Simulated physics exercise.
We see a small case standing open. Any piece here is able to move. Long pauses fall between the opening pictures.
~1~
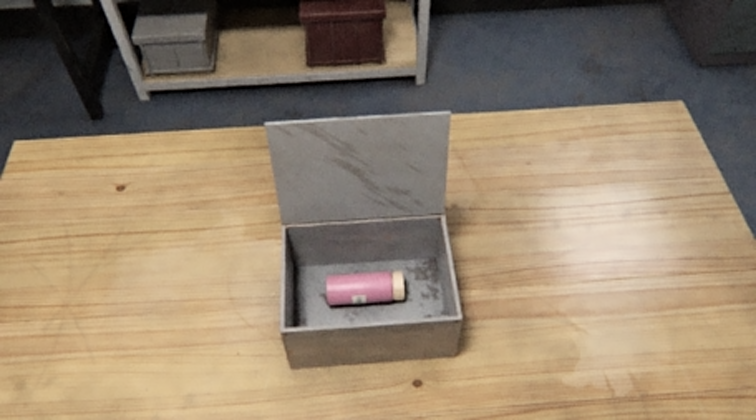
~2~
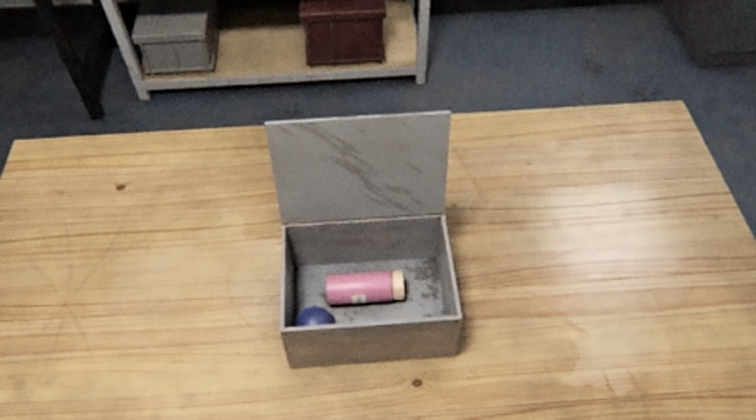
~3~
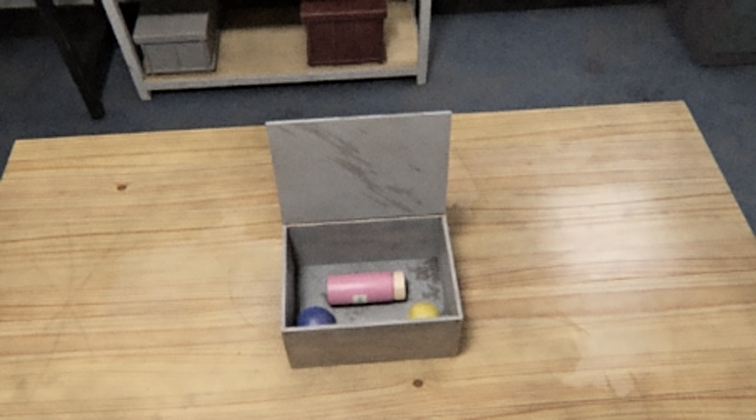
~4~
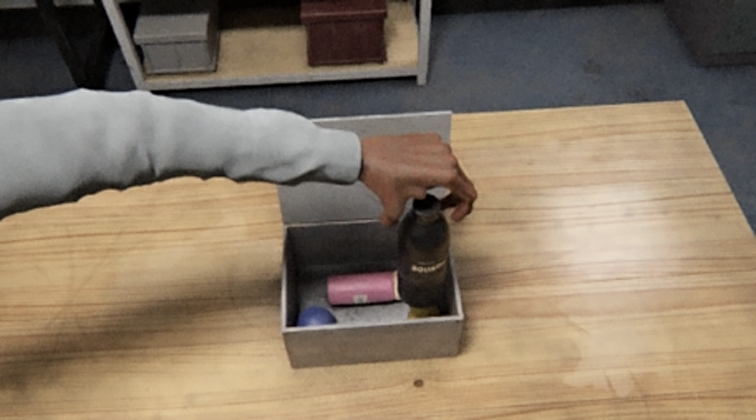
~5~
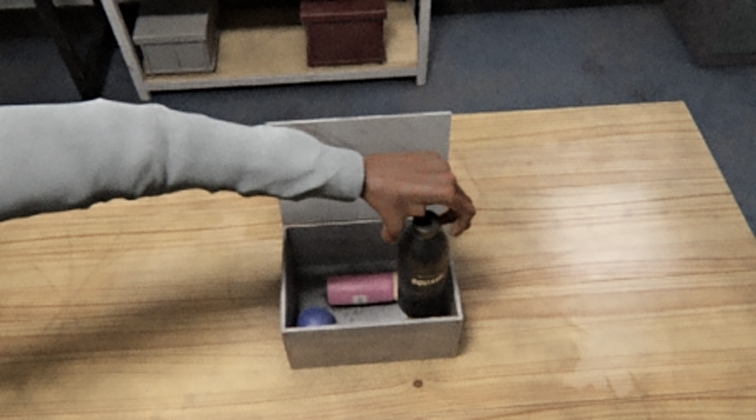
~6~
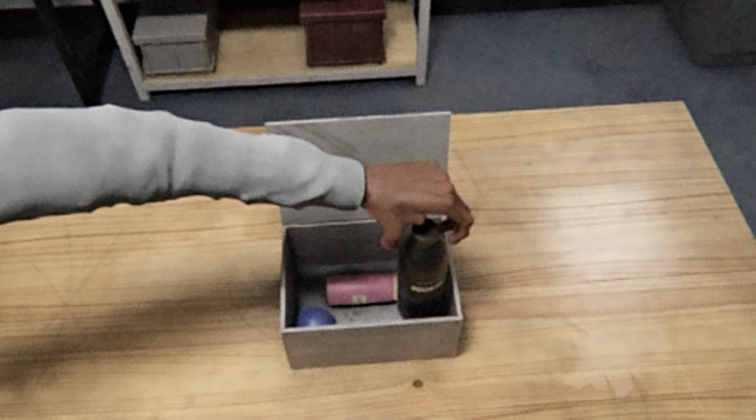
A hand lowers a black bottle into an open box holding a pink shaker and balls.
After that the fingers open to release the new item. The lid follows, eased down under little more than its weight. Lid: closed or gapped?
Closed.
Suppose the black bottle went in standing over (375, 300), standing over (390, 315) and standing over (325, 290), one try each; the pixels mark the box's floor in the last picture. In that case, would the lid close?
Results in order: Lid up, lid up, lid up.
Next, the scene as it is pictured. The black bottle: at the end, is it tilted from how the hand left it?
Once everything settles, it ends up at a slant.
Then, 0.60 s after the last picture, black bottle on its side near (352, 278).
Then, 1.40 s after the last picture, lid 72° above the rim; black bottle tipped 72° from how it was near (348, 292); pink shaker rolled a little.
Then, 1.90 s after the last picture, lid 29° above the rim; black bottle tipped 72° from how it was near (348, 292); pink shaker rolled a little.
At rest, lid shut; tipped over in the box, black bottle; the other 3 in place. Seen from the same camera at the end, black bottle near (348, 292).
